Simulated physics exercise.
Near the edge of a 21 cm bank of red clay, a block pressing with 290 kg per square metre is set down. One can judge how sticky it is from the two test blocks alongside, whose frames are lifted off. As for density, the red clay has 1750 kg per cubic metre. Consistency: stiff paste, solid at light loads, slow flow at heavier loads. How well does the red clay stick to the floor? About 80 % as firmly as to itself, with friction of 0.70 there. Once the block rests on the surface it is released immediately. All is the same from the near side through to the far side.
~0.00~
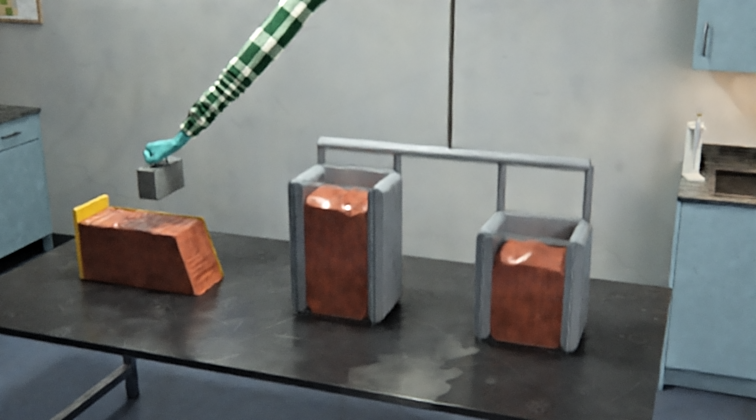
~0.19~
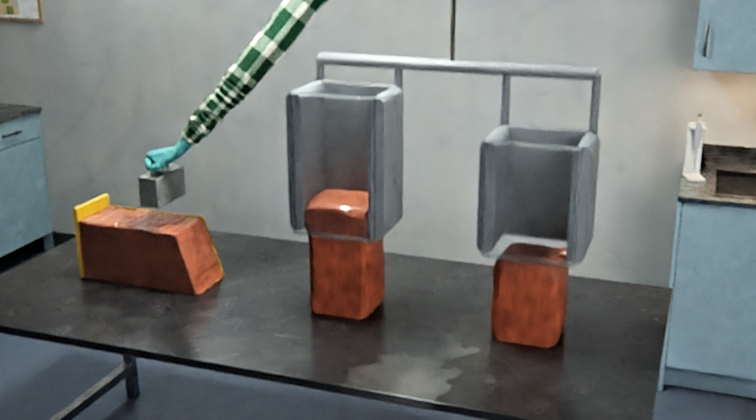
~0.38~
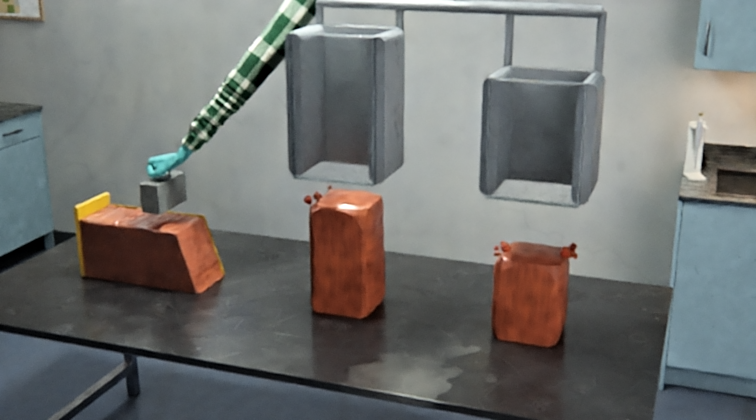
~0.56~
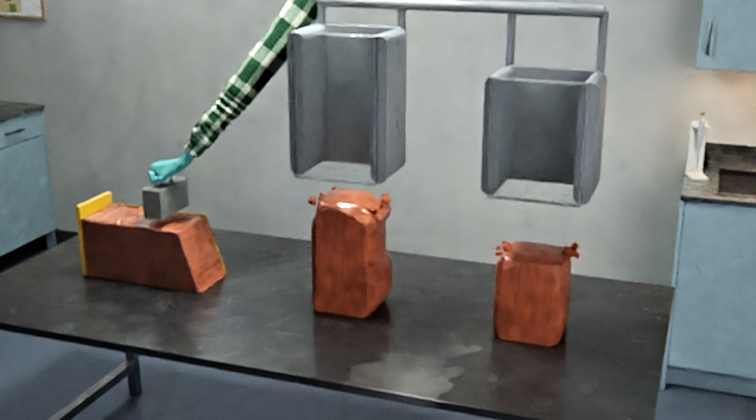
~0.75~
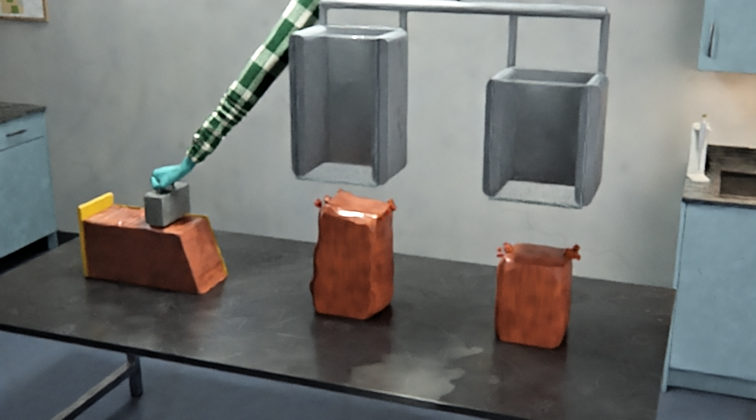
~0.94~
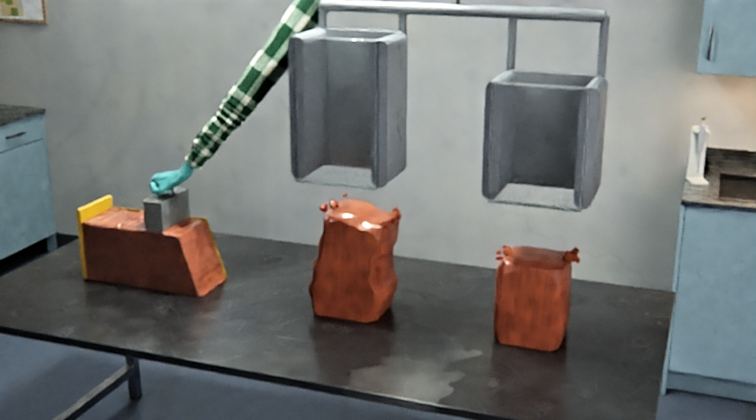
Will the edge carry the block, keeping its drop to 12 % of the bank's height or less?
Yes. My guess is the block stays up.
After 1.09 s, the block is down by 1 % of the bank's height and stands upright.
After 1.26 s, the block is down by 1 % of the bank's height and stands upright.
After 1.43 s, the block is down by 1 % of the bank's height and stands upright.
After 1.60 s, the block is down by 1 % of the bank's height and stands upright.
After 1.98 s, the block is down by 1 % of the bank's height and stands upright.
